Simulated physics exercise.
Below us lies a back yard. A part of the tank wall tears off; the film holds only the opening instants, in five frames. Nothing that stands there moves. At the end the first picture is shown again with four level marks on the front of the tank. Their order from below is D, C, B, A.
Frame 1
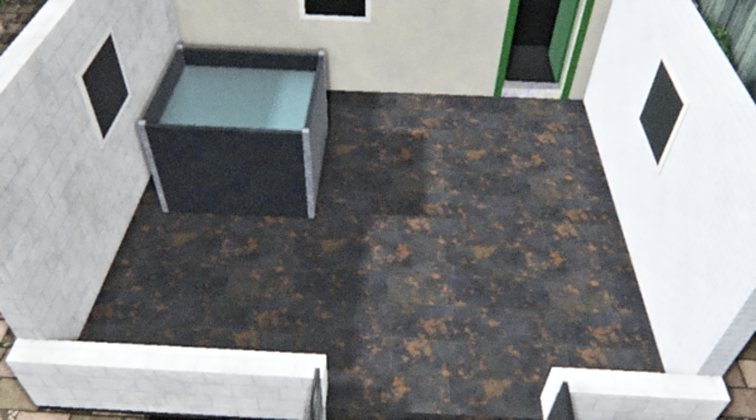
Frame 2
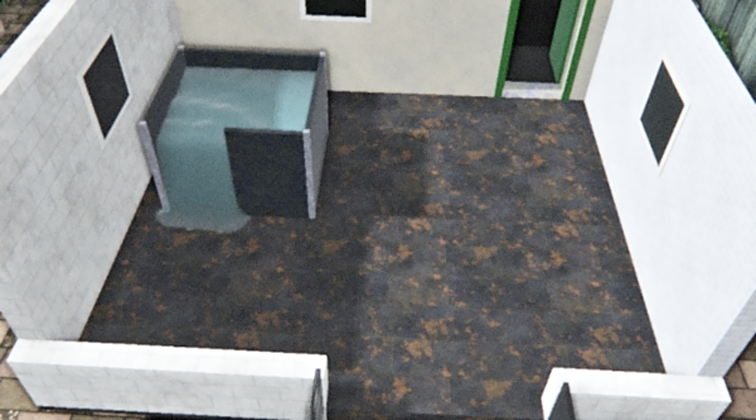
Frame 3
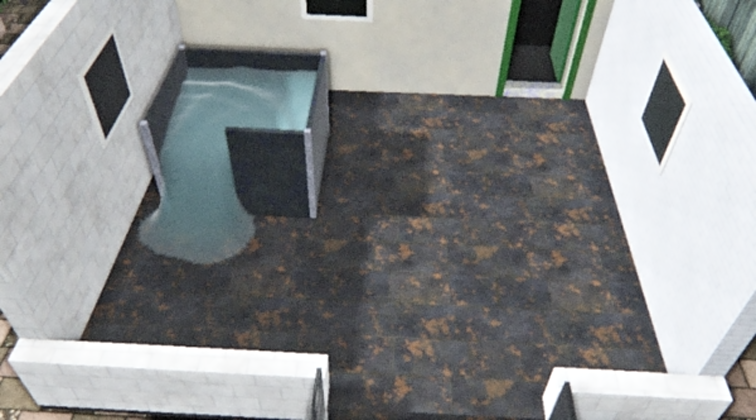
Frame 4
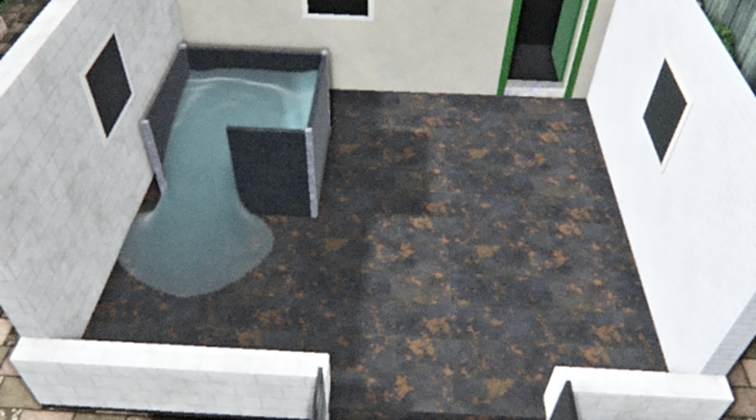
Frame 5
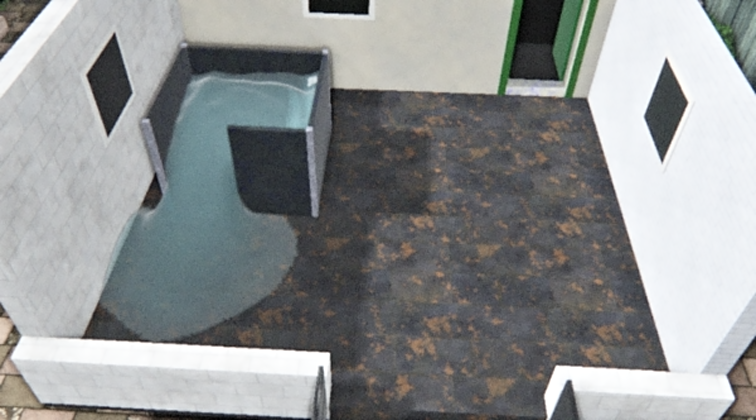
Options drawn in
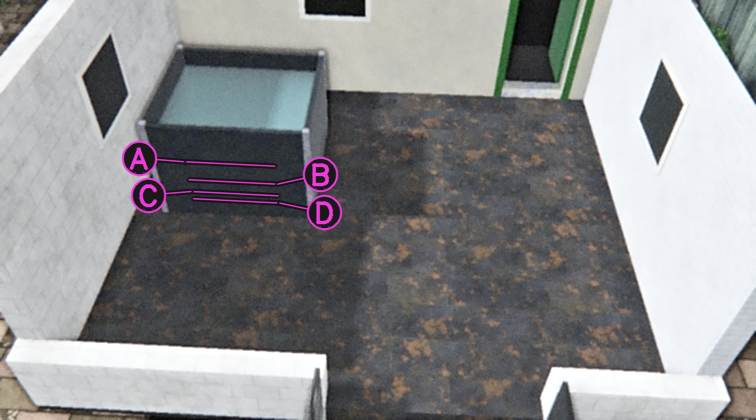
In a walled back yard with a green doorway, part of a dark tank's front side opened, and water poured through the gap, spreading forward across the dark, rust-speckled ground along the left wall.
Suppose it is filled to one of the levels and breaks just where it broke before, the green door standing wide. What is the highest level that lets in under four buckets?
Mark A.
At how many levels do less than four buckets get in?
All of the four.
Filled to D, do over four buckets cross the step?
No, not at all.
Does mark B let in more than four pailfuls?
No, that is safe.
On the marked copy, A at (229, 163); B at (232, 181); C at (234, 193); D at (236, 200); from the bottom up D, C, B, A.
For mark A, a bucket or two gets in.
For mark B, nothing gets over.
For mark C, nothing gets over.
For mark D, nothing gets over.
